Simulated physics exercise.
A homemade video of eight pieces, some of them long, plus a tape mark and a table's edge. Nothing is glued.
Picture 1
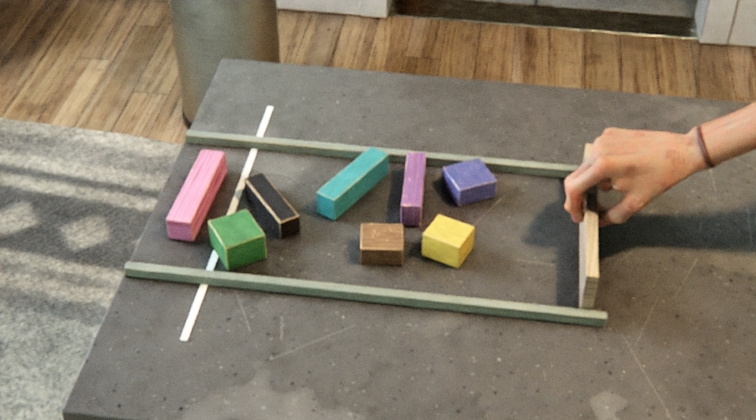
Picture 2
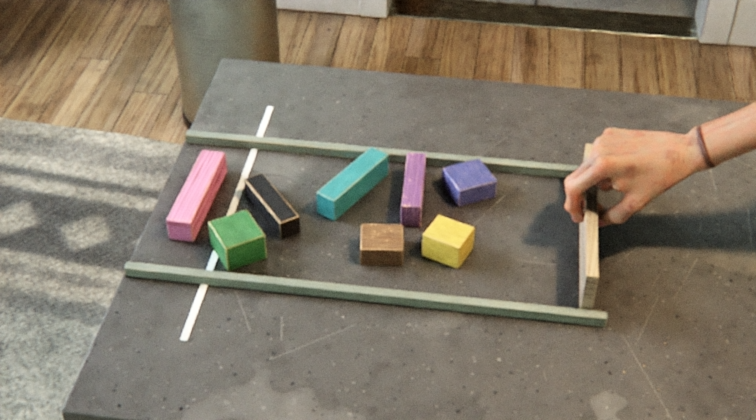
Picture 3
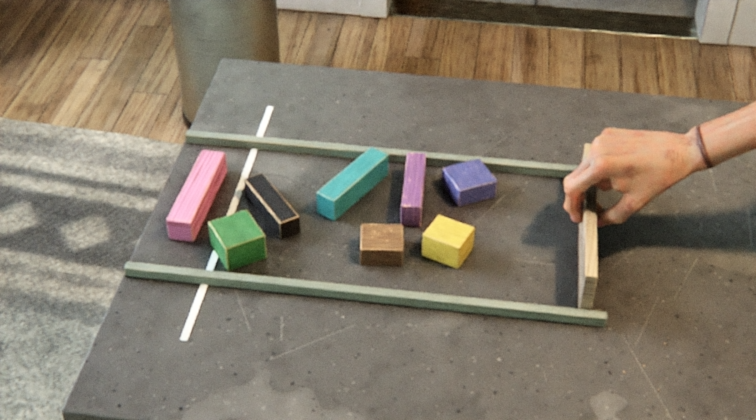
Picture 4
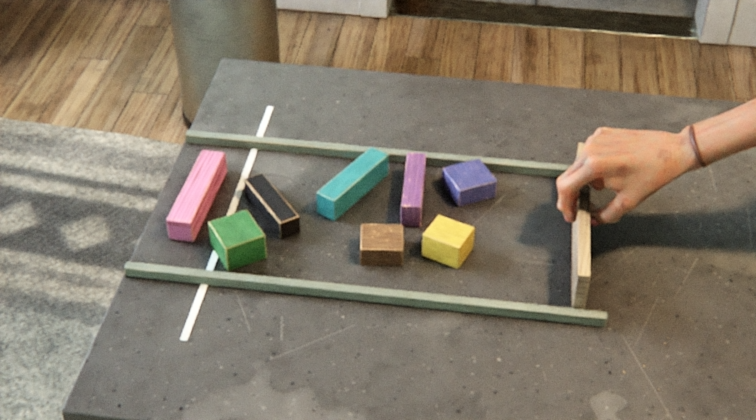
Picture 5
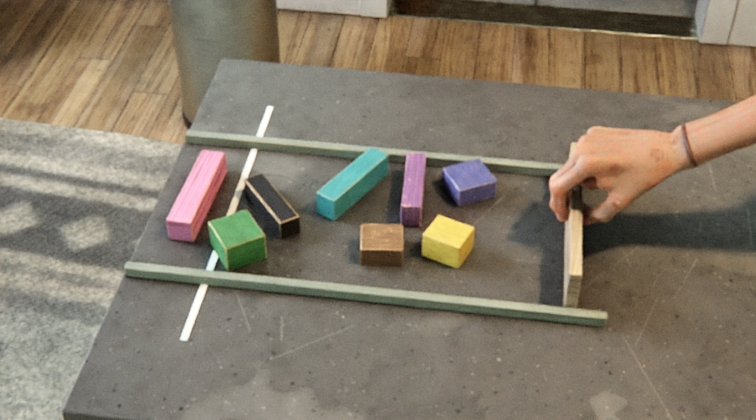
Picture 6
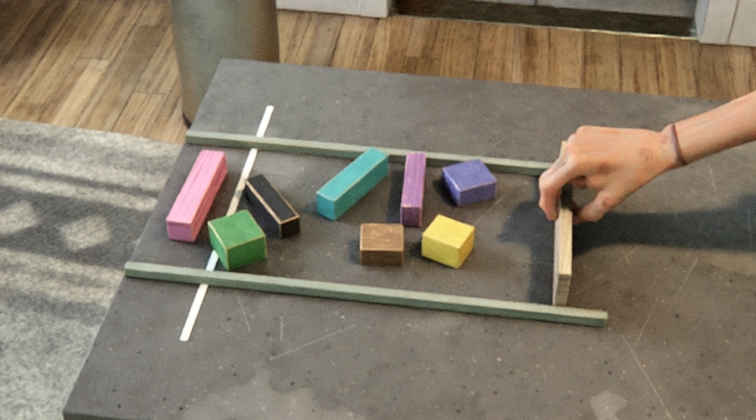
The clip shows colored wooden blocks lying still between two parallel strips on a dark tabletop, while a hand at the right holds an upright board, first keeping it still, then sliding it slightly left toward the blocks.
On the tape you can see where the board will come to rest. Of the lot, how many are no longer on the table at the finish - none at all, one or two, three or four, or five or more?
By the finish, one or two are off it.
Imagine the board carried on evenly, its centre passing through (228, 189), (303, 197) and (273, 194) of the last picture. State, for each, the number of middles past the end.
That makes 2, 0, 0.
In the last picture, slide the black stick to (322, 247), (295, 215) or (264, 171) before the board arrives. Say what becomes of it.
Trying each place in order, it drops down, it drops down and it drops down.
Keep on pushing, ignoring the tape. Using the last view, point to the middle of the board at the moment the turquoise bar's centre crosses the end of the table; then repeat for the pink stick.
Around (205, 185), then around (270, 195).
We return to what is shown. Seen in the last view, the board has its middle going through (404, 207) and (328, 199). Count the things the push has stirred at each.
At the first spot 5, then 7.
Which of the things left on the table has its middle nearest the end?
It is the brown block.
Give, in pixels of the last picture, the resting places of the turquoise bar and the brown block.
Roughly (191, 183); the other one roughly (165, 218).
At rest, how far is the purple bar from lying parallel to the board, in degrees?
I'd say it's about 50° out of line.
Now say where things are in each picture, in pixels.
Pink stick (198, 194); green block (238, 240); black stick (272, 205); board (589, 224); tape (232, 209), in the first frame.
Green block (238, 240); turquoise bar (353, 183), in the second frame.
Black stick (272, 205); purple bar (414, 189), in the third frame.
Pink stick (198, 194); board (581, 224), in the fourth frame.
Green block (238, 240); brown block (382, 244), in the fifth frame.
Pink stick (198, 194); green block (238, 240); black stick (272, 205); board (563, 222); tape (232, 209), in the sixth frame.
Early on, none off yet; pink stick at rest near (198, 194); green block at rest near (238, 240); black stick at rest near (272, 205).
Finally, the number that fall off is one or two; lost, black stick and pink stick.
